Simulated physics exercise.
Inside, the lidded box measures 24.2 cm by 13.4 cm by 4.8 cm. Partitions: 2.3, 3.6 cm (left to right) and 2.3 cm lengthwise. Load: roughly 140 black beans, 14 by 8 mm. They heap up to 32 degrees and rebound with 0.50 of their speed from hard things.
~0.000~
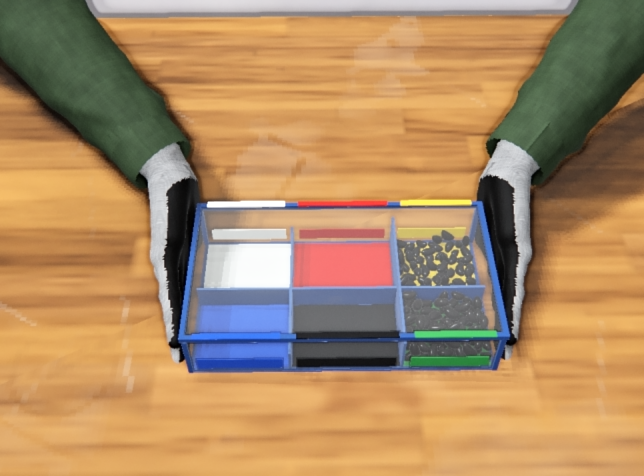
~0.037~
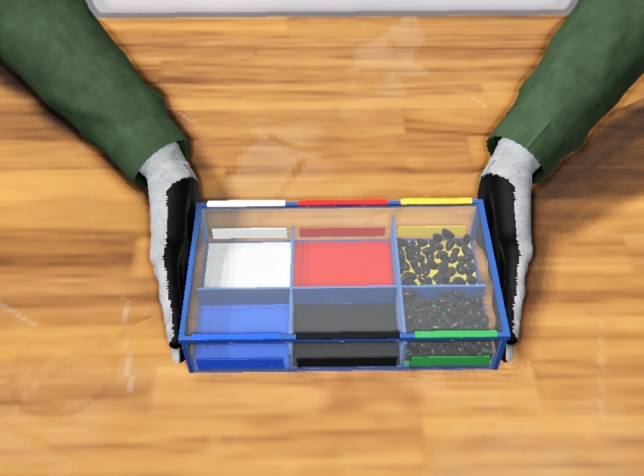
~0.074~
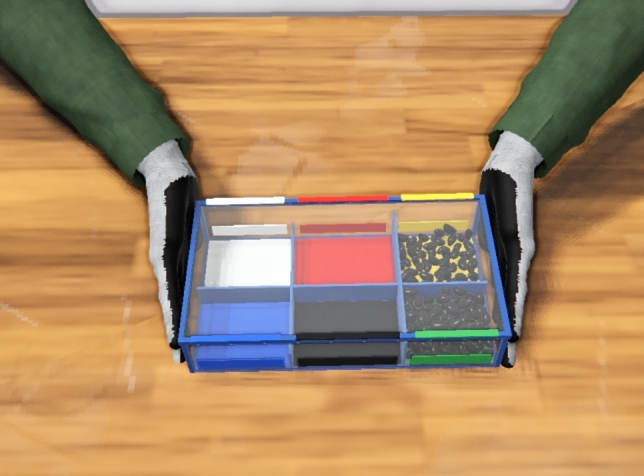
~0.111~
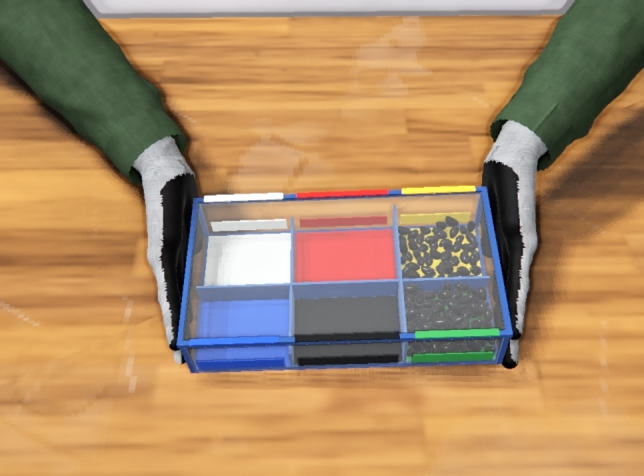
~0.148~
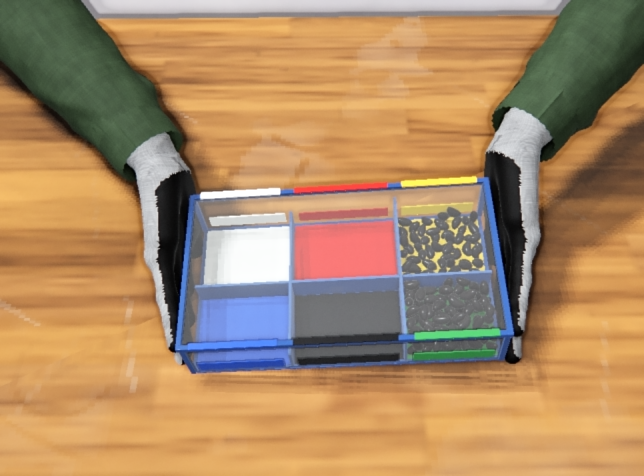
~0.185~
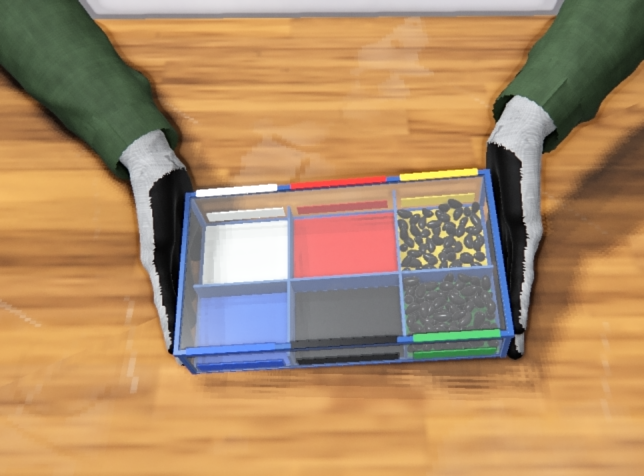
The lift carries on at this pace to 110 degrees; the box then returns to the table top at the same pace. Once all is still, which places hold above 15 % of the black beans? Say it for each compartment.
Red below, blue below, green above, yellow below, white below, black below.
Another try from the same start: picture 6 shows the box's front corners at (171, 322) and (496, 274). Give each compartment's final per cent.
Red 0; blue 0; green 35; yellow 50; white 15; black 0.
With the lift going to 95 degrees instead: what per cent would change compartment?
Some 35 per cent.
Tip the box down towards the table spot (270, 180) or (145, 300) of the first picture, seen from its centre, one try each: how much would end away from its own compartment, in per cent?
About 60 and 35 per cent.
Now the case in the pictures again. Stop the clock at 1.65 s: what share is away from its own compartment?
Roughly 35 per cent.
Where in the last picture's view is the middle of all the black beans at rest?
Near (435, 332).
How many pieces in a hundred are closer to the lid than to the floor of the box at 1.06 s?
Some 60 per cent.
After 1.06 s, tilt 110 degrees; green 80 %, yellow 15 %, black 5 %.
After 1.65 s, tilt 49 degrees; blue 5 %, green 85 %, yellow 5 %, black 5 %.
After 2.28 s, tilt 0 degrees; blue 5 %, green 85 %, yellow 5 %, black 5 %.
In the end, at 2.8 s, red 0 %, blue 5 %, green 85 %, yellow 5 %, white 0 %, black 5 %.
